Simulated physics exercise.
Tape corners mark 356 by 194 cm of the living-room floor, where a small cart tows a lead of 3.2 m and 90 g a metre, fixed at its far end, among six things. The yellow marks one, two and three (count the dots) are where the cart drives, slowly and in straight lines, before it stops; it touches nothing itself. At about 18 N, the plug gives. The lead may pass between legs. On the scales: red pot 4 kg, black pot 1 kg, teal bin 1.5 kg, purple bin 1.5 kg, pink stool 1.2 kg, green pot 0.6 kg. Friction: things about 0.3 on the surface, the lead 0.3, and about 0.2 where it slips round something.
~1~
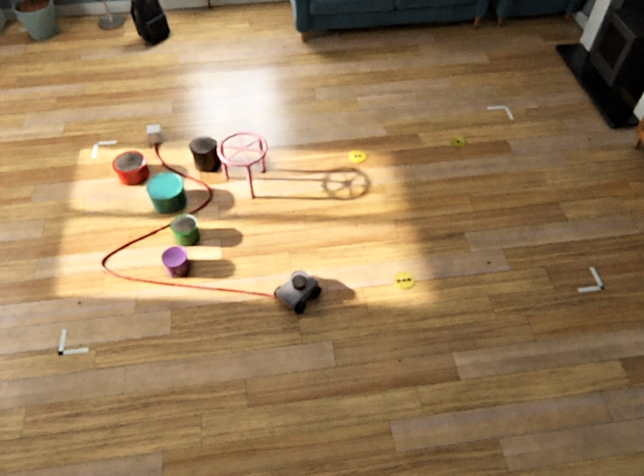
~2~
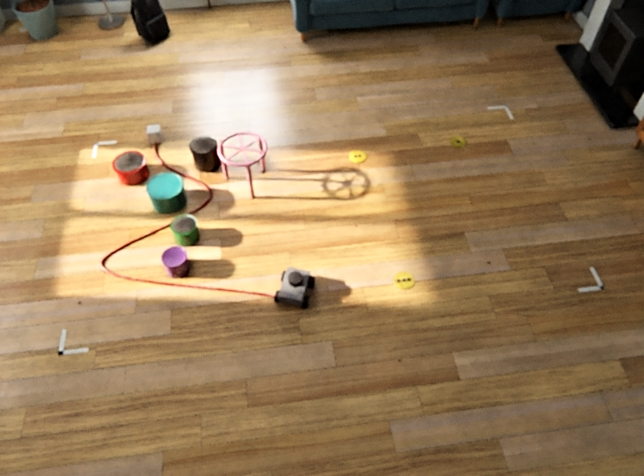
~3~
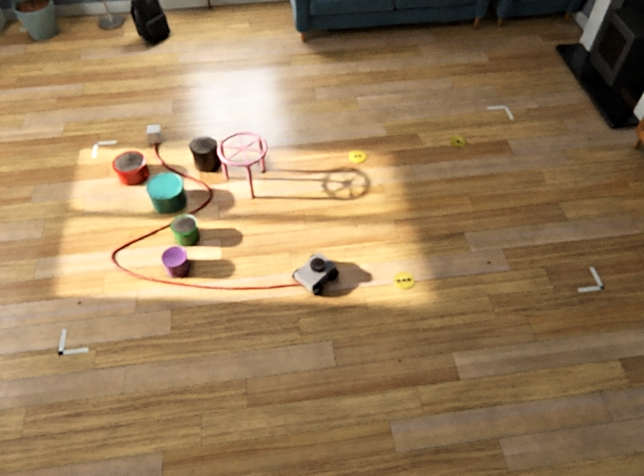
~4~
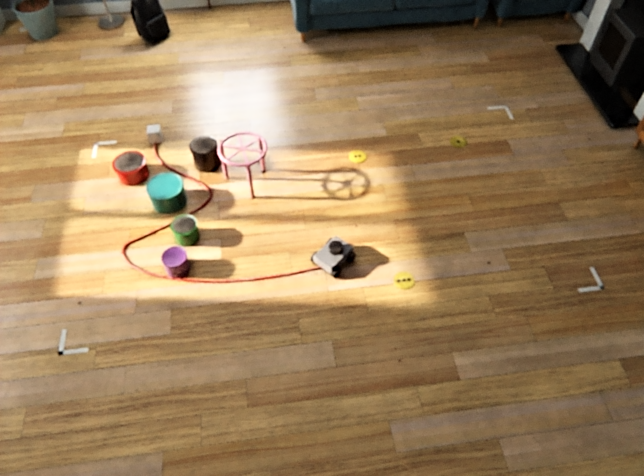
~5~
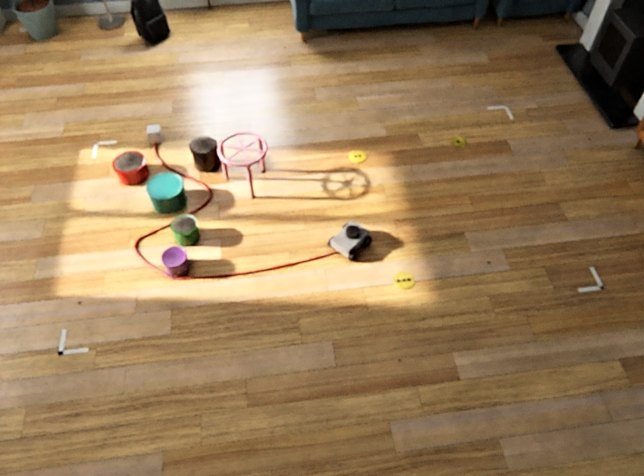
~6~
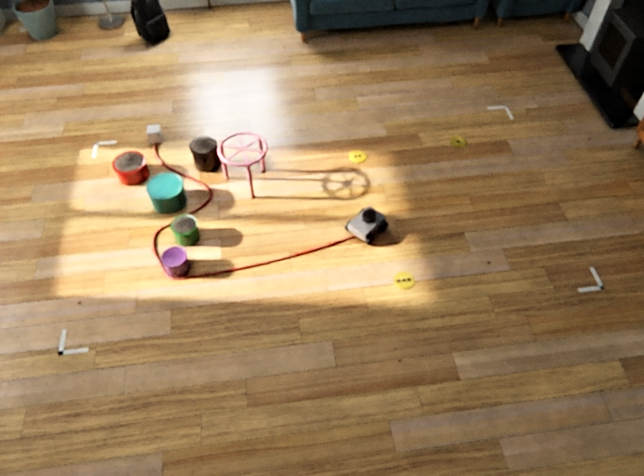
Small wheeled cart turning and rolling slowly up and right across a sunlit wooden floor, drawing its red lead around coloured pots.
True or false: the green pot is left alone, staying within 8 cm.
False.
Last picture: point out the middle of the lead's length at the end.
Near (280, 211).
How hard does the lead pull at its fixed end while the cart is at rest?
0 N.
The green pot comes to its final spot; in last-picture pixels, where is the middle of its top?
Roughly (212, 198).
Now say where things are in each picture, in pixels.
Shows, green pot (184, 224); marks (458, 142) (358, 157) (404, 281); lead runs through (162, 162) (207, 202) (127, 244) (149, 281) (244, 292); cart (293, 300), in the first picture.
Shows, lead runs through (162, 162) (127, 244) (244, 292); cart (293, 298), in the second picture.
Shows, lead runs through (162, 162) (127, 244) (262, 288); cart (311, 282), in the third picture.
Shows, lead runs through (162, 162) (127, 244) (282, 275); cart (329, 264), in the fourth picture.
Shows, lead runs through (162, 162) (135, 249) (301, 262); cart (345, 248), in the fifth picture.
Shows, green pot (184, 224); lead runs through (162, 162) (207, 202) (156, 256) (228, 271) (320, 248); cart (362, 233), in the sixth picture.
Next, cart at (427, 169), 4 N at the fixed end; green pot 7 cm off its start, purple bin 26 cm off its start.
Then, cart at (407, 148), lead slack at the fixed end; green pot 30 cm off its start, purple bin 56 cm off its start.
After that, cart at (373, 195), lead slack at the fixed end; green pot 30 cm off its start at (212, 198), purple bin 56 cm off its start at (230, 206).
Later, cart at (404, 279), lead slack at the fixed end; green pot 30 cm off its start, purple bin 56 cm off its start.
At the end, cart at (404, 279), lead slack at the fixed end; green pot 30 cm off its start at (212, 198), purple bin 56 cm off its start at (230, 206).
